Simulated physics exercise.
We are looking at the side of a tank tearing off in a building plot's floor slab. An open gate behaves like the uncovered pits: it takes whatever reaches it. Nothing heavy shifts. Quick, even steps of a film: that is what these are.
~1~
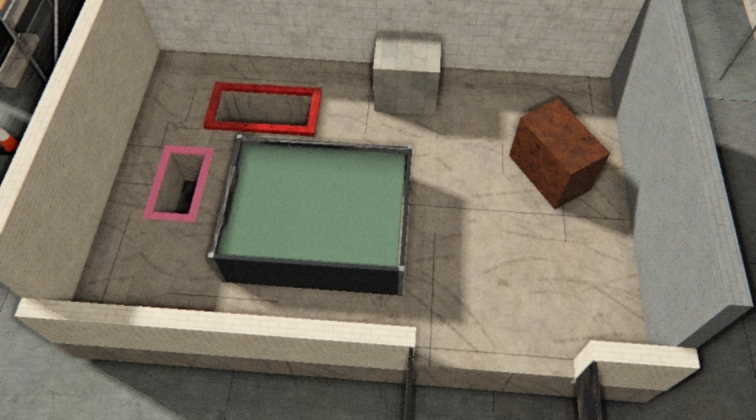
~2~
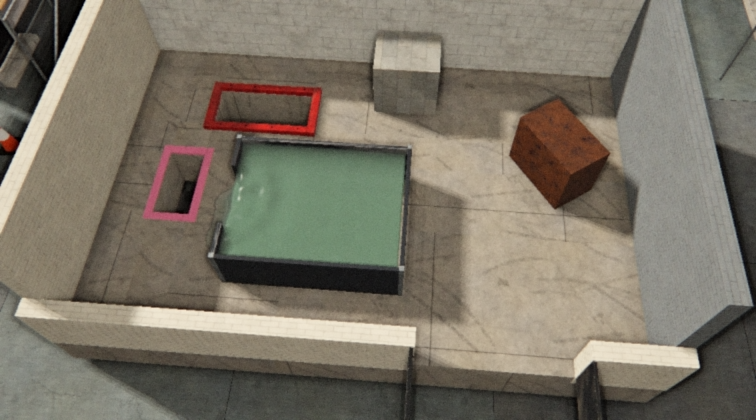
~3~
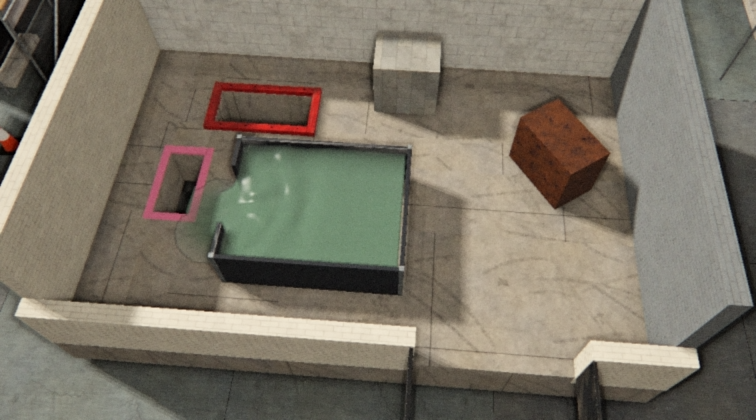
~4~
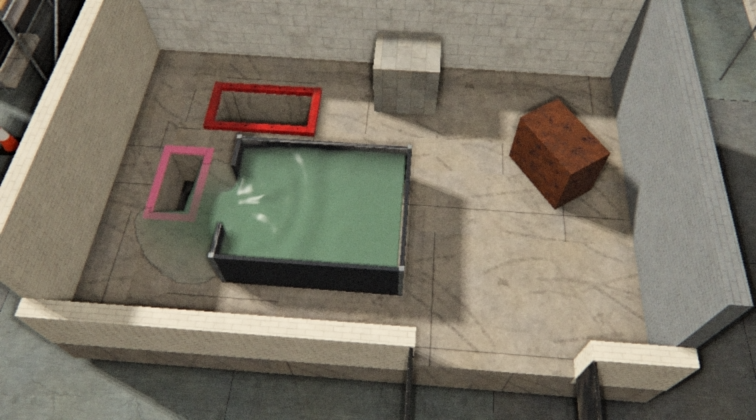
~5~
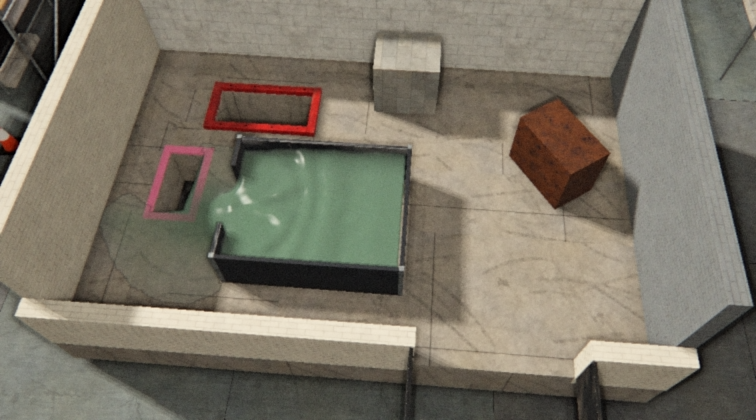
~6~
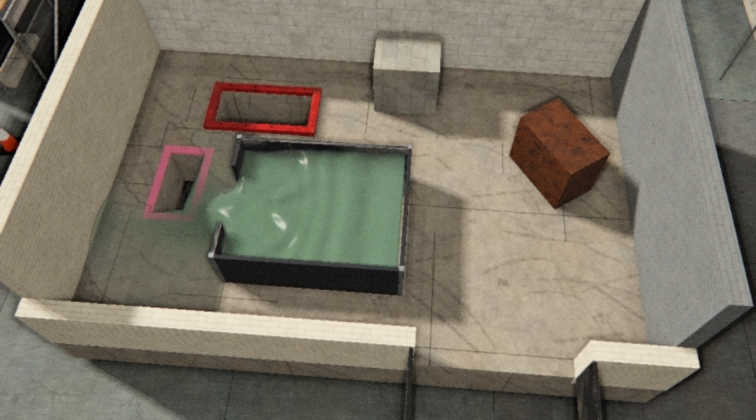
Green water sat still in a dark-sided tank, then poured out through a gap in its left side, rippling behind as it spread thinly across the floor around the pink-edged pit.
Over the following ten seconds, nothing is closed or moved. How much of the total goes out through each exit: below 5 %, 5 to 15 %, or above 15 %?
Final split: The gate gets below 5 %; the red pit gets below 5 %; the pink pit gets above 15 %.
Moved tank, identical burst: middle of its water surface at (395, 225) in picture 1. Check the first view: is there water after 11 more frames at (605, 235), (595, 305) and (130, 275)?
Spot 1 unwetted, spot 2 unwetted, spot 3 wetted.
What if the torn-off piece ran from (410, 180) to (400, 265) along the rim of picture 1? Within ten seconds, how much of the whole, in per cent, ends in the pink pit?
The pink pit gets 0 per cent.
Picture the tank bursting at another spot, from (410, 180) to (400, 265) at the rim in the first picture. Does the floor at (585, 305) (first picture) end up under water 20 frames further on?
It would be soaked.
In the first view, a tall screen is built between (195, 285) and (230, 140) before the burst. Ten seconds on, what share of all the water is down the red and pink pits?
The red pit takes 20 per cent and the pink pit 6 per cent.
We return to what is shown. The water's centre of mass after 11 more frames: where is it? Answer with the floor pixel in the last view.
Close to (273, 231).
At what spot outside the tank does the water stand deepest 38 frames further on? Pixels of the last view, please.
Deepest point: About (67, 319).
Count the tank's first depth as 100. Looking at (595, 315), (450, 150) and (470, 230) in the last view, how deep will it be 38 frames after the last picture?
About 2, 0 and 0 percent, in that order.
A moment on, water covers 15 % of the floor; the gate 0 %, the red pit 0 %, the pink pit 10 %.
Next, water covers 20 % of the floor; the gate 0 %, the red pit 0 %, the pink pit 17 %.
Then, water covers 30 % of the floor; the gate 0 %, the red pit 0 %, the pink pit 25 %.
Later, water covers 50 % of the floor; the gate 1 %, the red pit 0 %, the pink pit 36 %.
In the end, water covers 75 % of the floor; the gate 3 %, the red pit 0 %, the pink pit 45 %.
